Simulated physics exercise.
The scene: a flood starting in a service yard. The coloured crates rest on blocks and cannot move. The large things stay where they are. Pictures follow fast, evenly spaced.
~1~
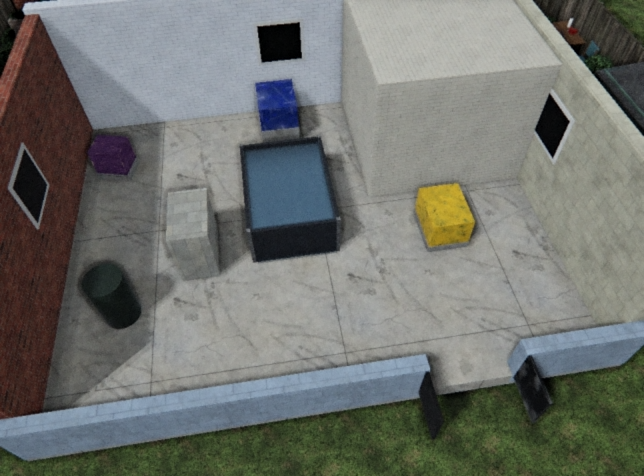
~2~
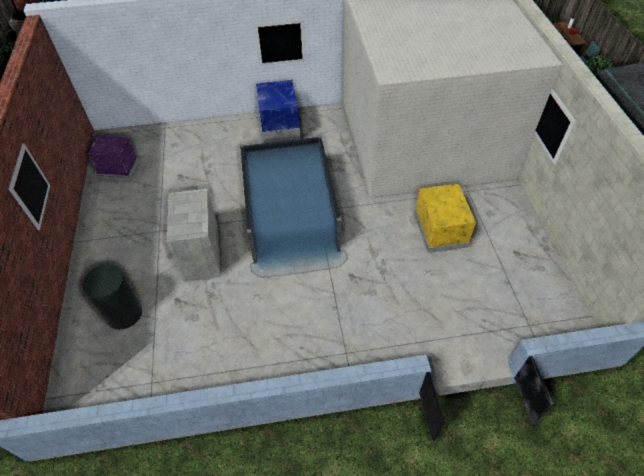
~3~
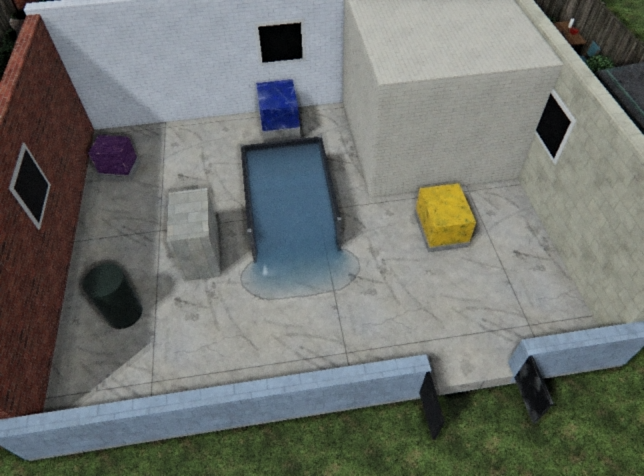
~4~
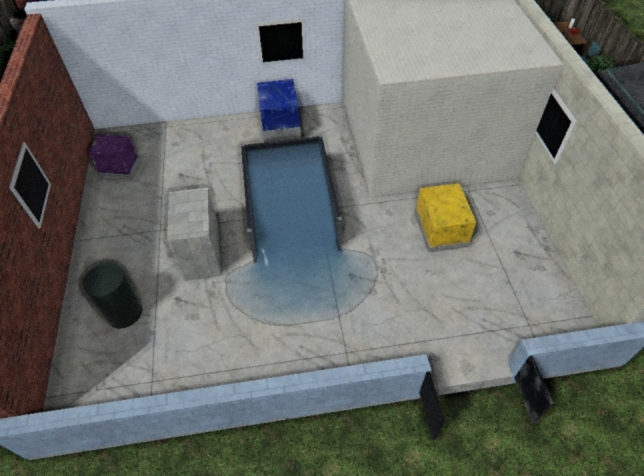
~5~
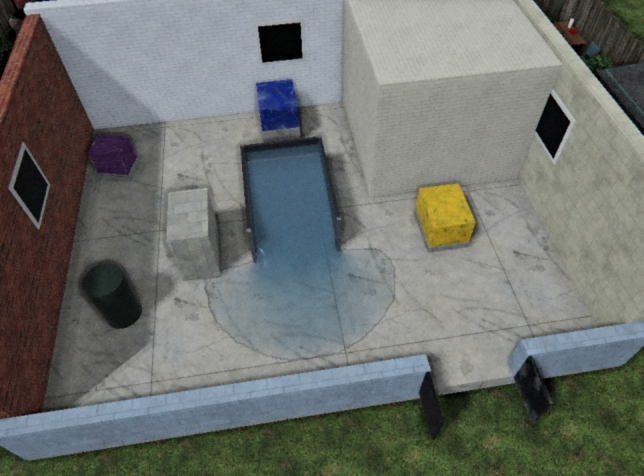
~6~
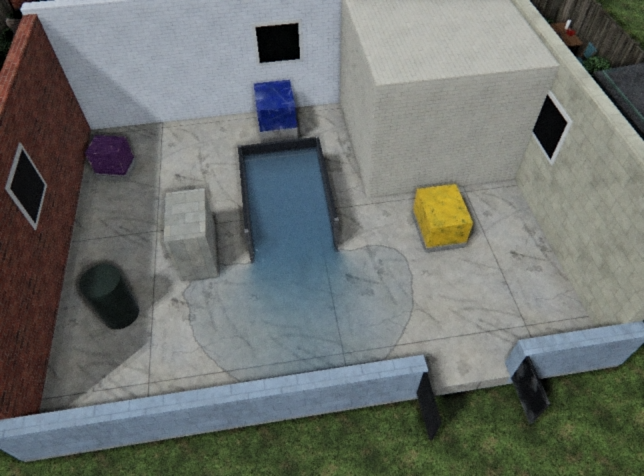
Water pours out of the near end of a dark open tank in a walled, pale-paved yard, seen from high above by a still camera. A blue block stands behind the tank, a pale block and dark green cylinder to its left, a purple block far left, a yellow one right. The water spreads toward the low front wall in a widening, rounded sheet.
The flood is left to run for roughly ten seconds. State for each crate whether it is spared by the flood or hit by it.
The purple crate will not be reached, the yellow crate will not be reached, the blue crate will not be reached.
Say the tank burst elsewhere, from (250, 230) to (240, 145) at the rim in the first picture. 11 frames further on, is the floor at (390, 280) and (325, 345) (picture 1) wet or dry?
Well, the first one's spared and the next one's sitting in a puddle.
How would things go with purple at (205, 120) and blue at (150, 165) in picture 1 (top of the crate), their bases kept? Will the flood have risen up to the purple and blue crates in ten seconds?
Reading - purple crate: Untouched, blue crate: Untouched.
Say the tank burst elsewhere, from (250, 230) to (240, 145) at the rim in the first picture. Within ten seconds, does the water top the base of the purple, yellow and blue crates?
I'd expect the purple crate goes wet, the yellow crate remains untouched, and the blue crate remains untouched.
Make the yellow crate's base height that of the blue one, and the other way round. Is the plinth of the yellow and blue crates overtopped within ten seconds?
Yellow crate: Untouched; blue crate: Untouched.
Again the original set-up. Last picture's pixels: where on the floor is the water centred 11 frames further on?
It is around (294, 305).
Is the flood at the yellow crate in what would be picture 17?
Yellow: Wet.
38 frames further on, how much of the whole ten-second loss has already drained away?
Close to 80 out of every hundred.
A moment on, water covers 25 % of the floor; the purple crate not reached, the yellow crate water round its plinth, the blue crate not reached.
Next, water covers 30 % of the floor; the purple crate not reached, the yellow crate water round its plinth, the blue crate not reached.
Then, water covers 45 % of the floor; the purple crate not reached, the yellow crate water round its plinth, the blue crate not reached.
Later, water covers 75 % of the floor; the purple crate water round its plinth, the yellow crate water round its plinth, the blue crate not reached.
In the end, water covers 95 % of the floor; the purple crate stayed above the water, the yellow crate stayed above the water, the blue crate stayed above the water.
